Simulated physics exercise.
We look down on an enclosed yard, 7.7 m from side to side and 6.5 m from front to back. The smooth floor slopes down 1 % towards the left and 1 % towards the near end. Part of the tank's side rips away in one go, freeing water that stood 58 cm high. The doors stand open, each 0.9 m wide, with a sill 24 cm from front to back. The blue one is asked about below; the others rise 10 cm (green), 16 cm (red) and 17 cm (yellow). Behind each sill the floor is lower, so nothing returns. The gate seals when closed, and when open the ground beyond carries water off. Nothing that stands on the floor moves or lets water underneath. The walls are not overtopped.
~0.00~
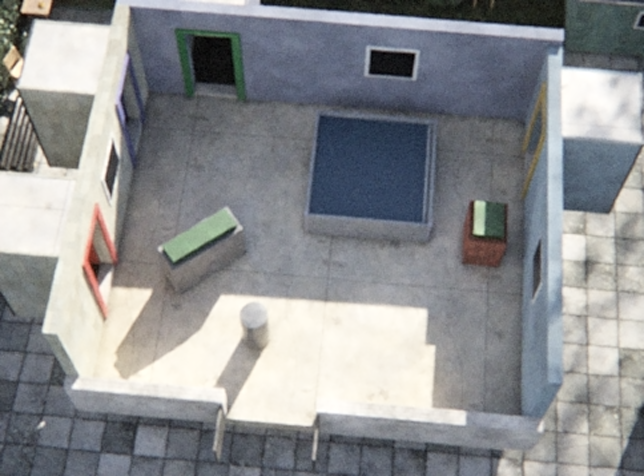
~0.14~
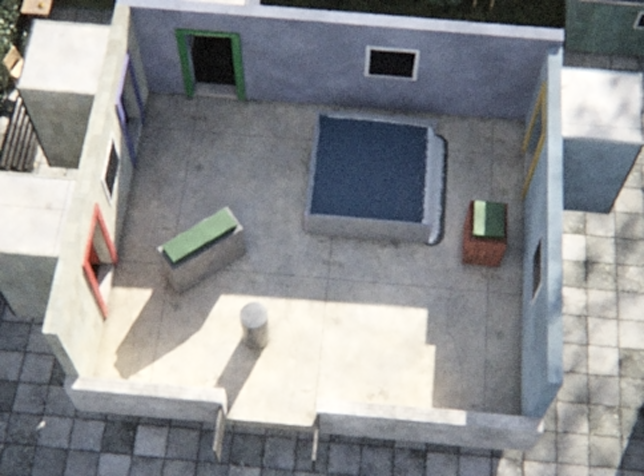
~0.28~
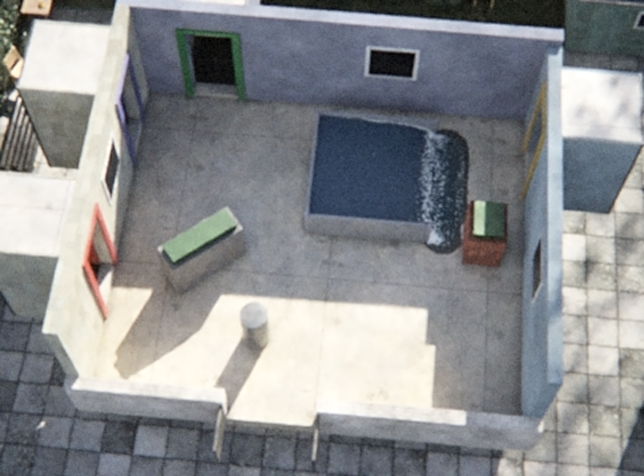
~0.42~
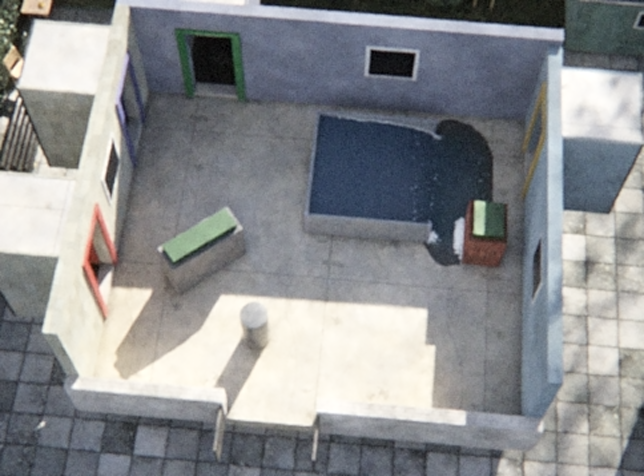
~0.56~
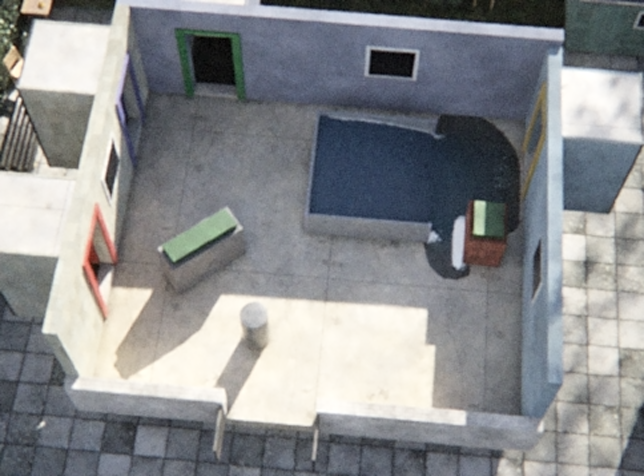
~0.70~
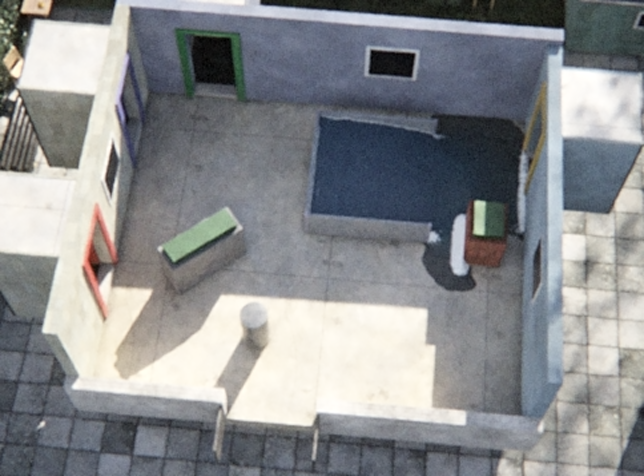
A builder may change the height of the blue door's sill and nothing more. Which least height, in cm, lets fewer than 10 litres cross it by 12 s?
Some 9.5 cm above the ground.
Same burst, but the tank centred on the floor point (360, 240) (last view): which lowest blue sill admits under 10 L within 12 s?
Some 9.5 cm.
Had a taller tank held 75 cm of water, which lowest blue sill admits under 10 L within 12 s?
About 12.5 cm.
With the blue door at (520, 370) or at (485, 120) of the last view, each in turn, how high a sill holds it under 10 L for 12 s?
Roughly 6.0 and 26 cm.
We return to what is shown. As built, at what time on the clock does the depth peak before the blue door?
Around 5.5 s.
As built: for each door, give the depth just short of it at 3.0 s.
In cm: Green 0, red 0, blue 0, yellow 29.
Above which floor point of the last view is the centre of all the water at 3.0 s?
At about (438, 208).
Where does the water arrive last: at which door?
Last comes the red one.
After 1.4 s water covers 20 % of the floor, deepest (41 cm) near (518, 206); it has not reached the blue door.
After 3.0 s water covers 40 % of the floor, deepest (30 cm) near (519, 128); it has not reached the blue door.
After 12.0 s water covers 85 % of the floor, deepest (13 cm) near (210, 403); 4 cm at the blue door, 0 litres in over its 21 cm sill.
At the blue door as built, the water arrived by 5.1 s and peaked near 13 cm at 5.4 s.
Run again over the same 12 s with other heights there, 20 litres in over 8 cm, 5 litres over 11 cm. The limit of 10 litres is kept from about 9.5 cm up.
